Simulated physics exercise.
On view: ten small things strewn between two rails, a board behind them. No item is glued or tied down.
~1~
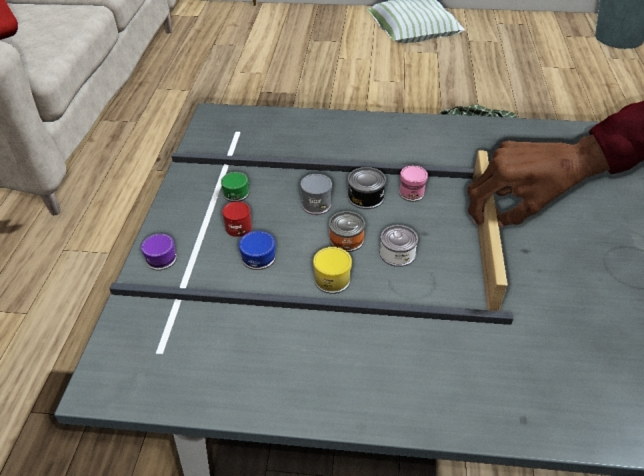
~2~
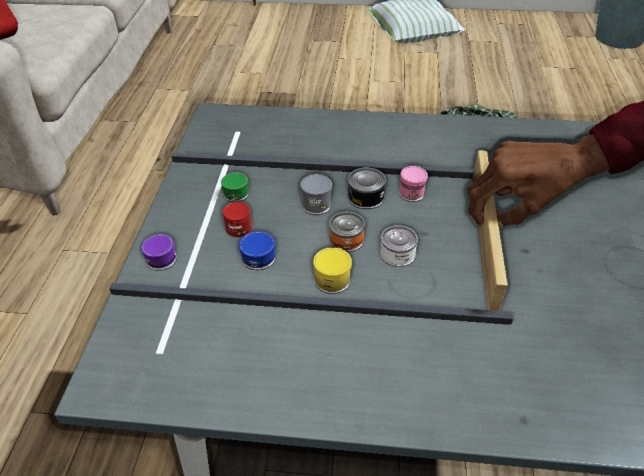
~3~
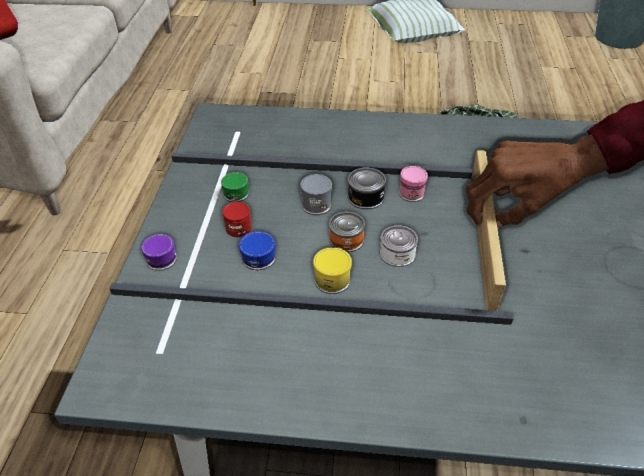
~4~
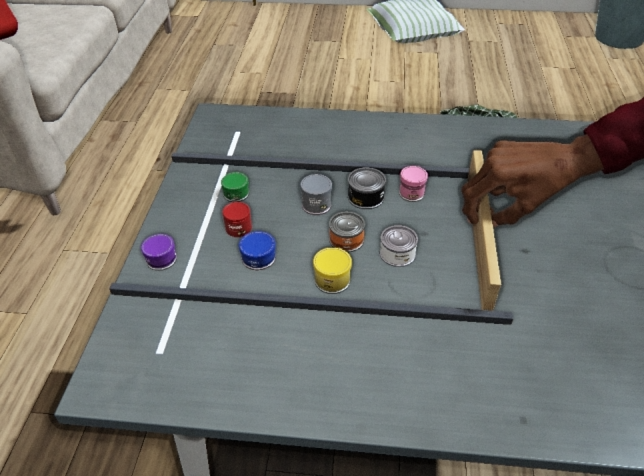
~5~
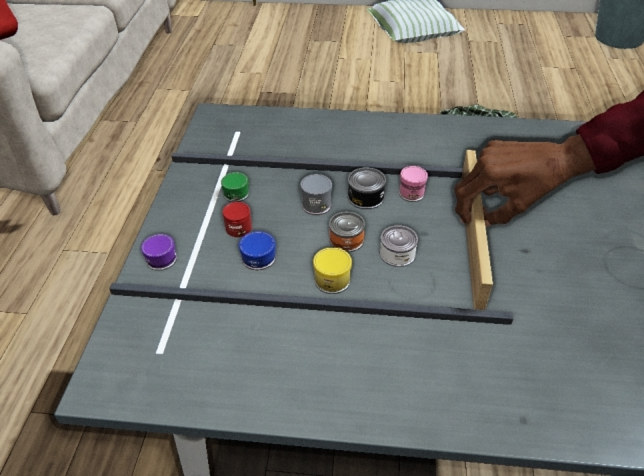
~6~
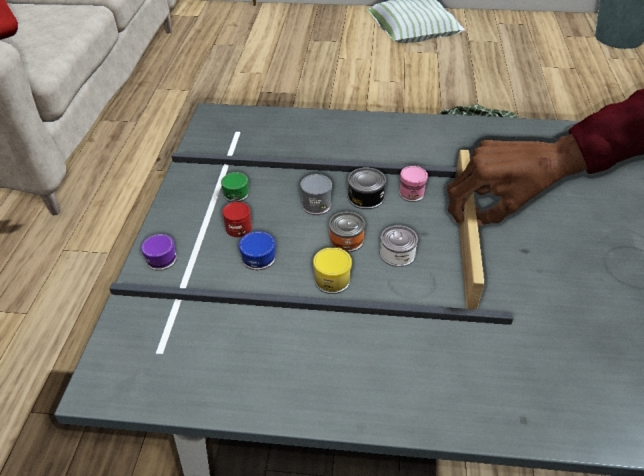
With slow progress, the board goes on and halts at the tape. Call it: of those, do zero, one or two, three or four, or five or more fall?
One or two fall.
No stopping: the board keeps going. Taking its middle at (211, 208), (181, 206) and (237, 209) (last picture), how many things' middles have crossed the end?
In order, that gives 1, then 5, then 0.
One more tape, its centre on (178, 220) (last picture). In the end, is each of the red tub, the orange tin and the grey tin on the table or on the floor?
Red tub goes off, orange tin stays put, grey tin goes off.
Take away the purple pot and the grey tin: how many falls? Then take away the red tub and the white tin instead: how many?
0 for the first case, 0 for the second.
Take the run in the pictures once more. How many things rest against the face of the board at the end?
Tally at the end: 5.
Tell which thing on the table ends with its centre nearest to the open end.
That one is the green tin.
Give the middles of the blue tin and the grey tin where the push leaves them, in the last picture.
The blue tin at (146, 249), the grey tin at (168, 196).
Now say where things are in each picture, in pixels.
The first picture shows purple pot (159, 252); green tin (235, 187); red tub (237, 220); board (487, 225); tape (206, 222).
The second picture shows green tin (235, 187); blue tin (258, 251).
The third picture shows red tub (237, 220); pink pot (413, 184).
The fourth picture shows purple pot (160, 252); white tin (398, 246).
The fifth picture shows green tin (235, 187); grey tin (316, 195).
The sixth picture shows purple pot (160, 252); green tin (235, 187); red tub (237, 220); board (467, 224); tape (206, 222).
Soon after, none off yet; purple pot at rest near (160, 252); green tin at rest near (235, 187); red tub at rest near (237, 220).
By the end, the number that fall off is one or two; fallen, purple pot.
